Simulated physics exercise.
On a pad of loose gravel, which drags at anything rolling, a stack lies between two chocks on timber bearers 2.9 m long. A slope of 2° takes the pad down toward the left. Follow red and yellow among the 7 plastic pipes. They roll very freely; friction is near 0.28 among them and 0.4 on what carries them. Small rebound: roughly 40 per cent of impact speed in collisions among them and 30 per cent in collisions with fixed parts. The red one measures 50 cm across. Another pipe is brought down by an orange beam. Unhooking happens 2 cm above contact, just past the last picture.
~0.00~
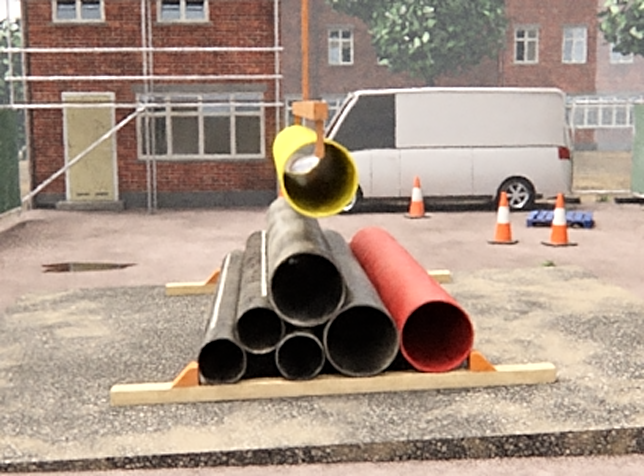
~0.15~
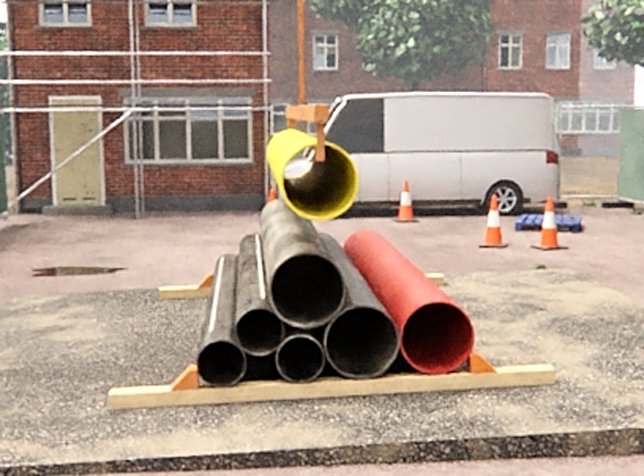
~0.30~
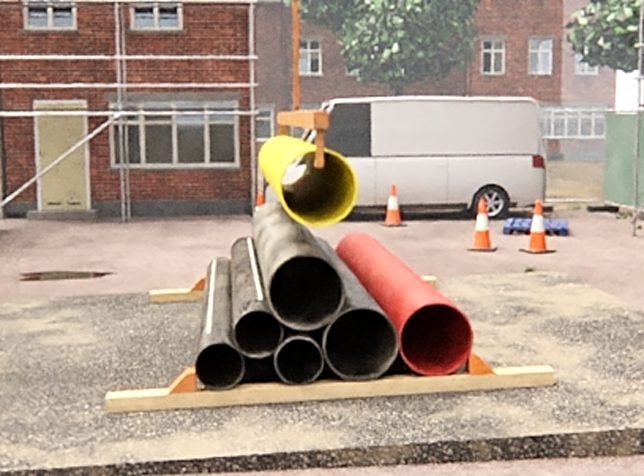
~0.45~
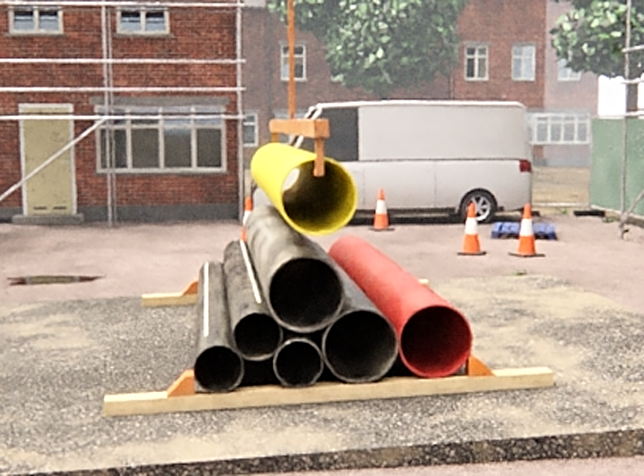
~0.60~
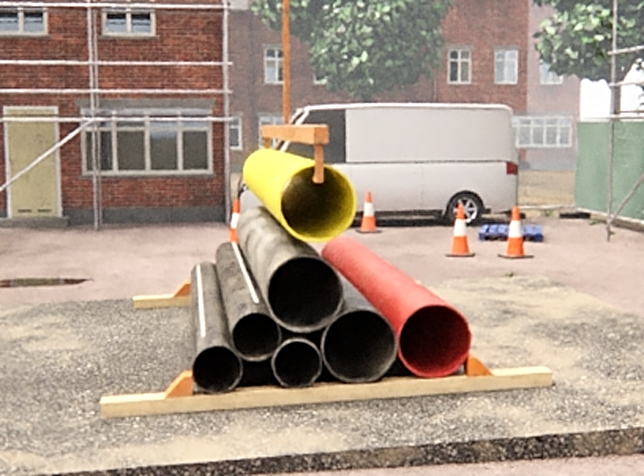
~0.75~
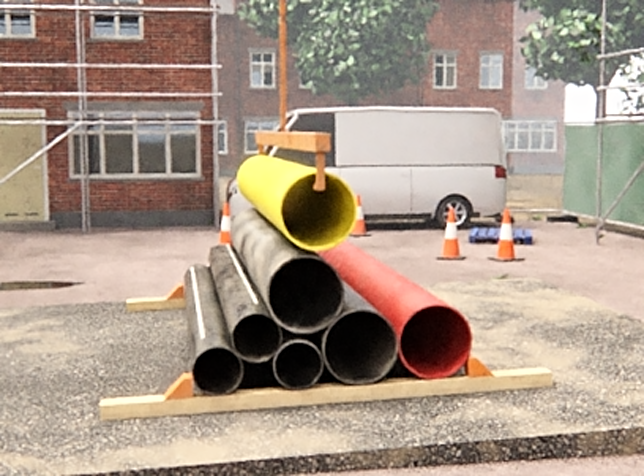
On a gravel pad in a paved yard before brick buildings, scaffolding and a parked white van, the view faces the open pipe ends. Black pipes and a red one at the right lie stacked between orange chocks on timber bearers, with traffic cones behind. A yellow pipe hung from an orange beam lowers slowly over the stack as the camera swings gradually around, shifting the background left.
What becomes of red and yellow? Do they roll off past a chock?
Once settled, the red one is kept back and the yellow one tumbles away.
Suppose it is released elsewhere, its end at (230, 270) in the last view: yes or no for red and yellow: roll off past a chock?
Result - red negative, yellow affirmative.
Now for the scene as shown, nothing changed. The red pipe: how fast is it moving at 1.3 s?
About 0.0 m/s.
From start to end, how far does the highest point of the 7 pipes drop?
About 70 cm.
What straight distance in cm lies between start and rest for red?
Red: 0.
After 1.3 s, red is on the bearers, 20 cm inside the right chock; yellow is up on others, 85 cm inside the right chock, rolling right; 0 off the stack.
After 1.8 s, yellow is in the air, 35 cm inside the right chock, rolling right; no change for red; 0 off the stack.
After 2.4 s, yellow is beyond the right chock, rolling right; no change for red; 1 off the stack.
At rest (5.1 s), red is on the bearers, 20 cm inside the right chock; yellow is beyond the right chock; 1 off the stack.
